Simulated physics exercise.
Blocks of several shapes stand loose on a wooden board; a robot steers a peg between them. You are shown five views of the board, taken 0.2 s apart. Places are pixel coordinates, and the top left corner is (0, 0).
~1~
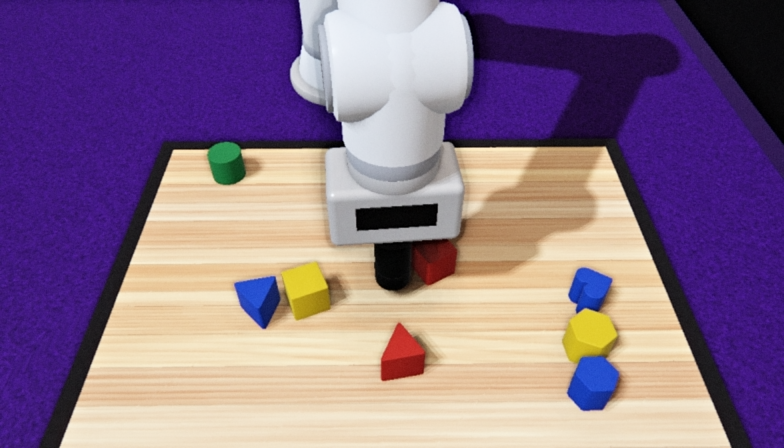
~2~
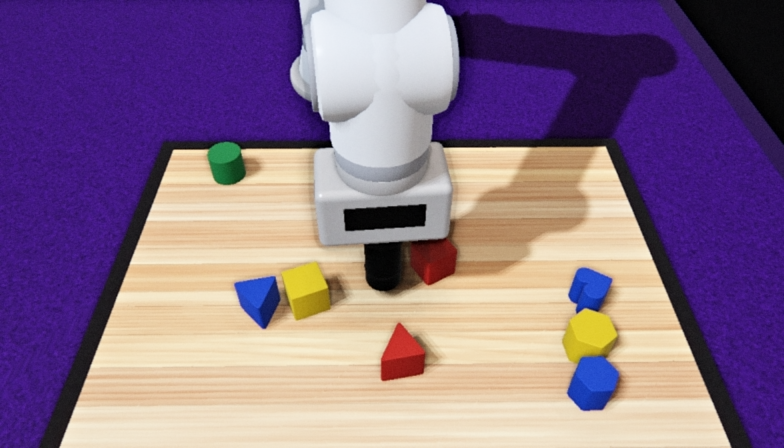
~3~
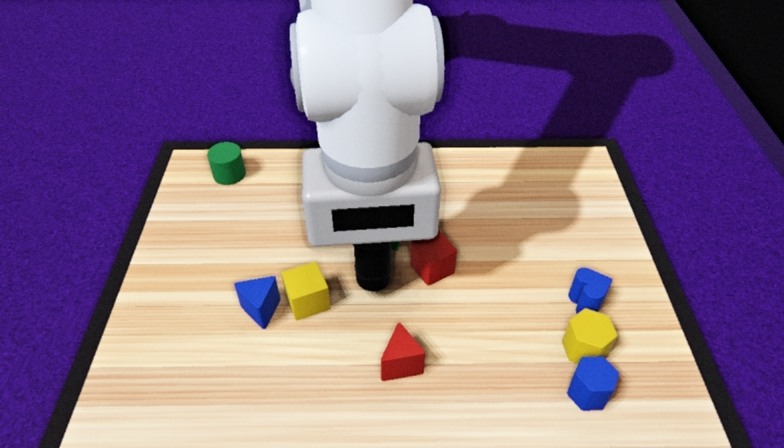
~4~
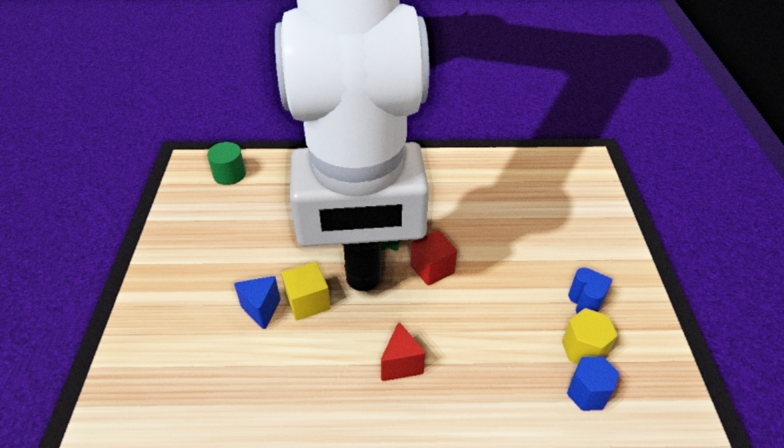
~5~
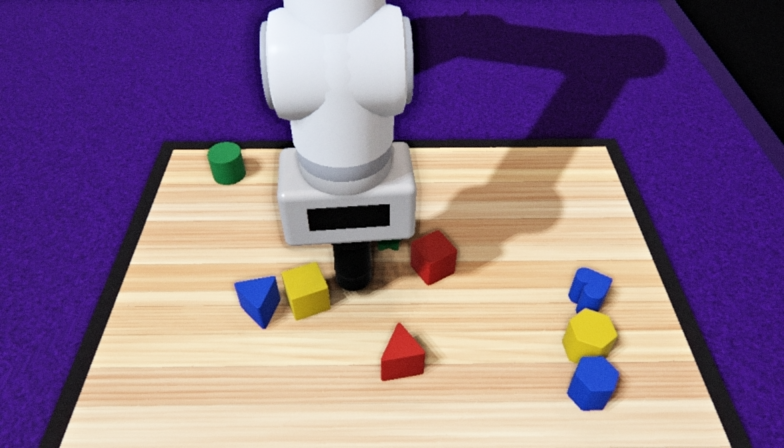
To begin with, a robot arm holds its black peg just left of a red block on a wooden board scattered with colored blocks. The arm then slides the peg a short way left toward the yellow cube, uncovering a bit of green behind it, while the blocks stay still.
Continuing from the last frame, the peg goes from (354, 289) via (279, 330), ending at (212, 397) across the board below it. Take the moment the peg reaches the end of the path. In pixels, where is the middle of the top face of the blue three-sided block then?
The centre of its top face lies at (203, 289).
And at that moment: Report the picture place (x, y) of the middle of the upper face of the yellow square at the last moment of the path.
At pixel (231, 300).
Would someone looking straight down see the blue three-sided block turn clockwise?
Yes, it checks out.
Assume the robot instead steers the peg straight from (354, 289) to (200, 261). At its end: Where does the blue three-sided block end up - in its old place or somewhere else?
Answer: Moved.
The first path, step by step. One third of the way, peg (302, 304); blue three-sided block (227, 291); yellow square (261, 291), turned 35° clockwise.
Two thirds of the way, peg (252, 340); blue three-sided block (203, 289), turned 20° clockwise; yellow square (231, 300), turned 60° clockwise.
At the end, peg (207, 387); blue three-sided block (203, 289), turned 20° clockwise; yellow square (231, 300), turned 60° clockwise; green star unmoved.
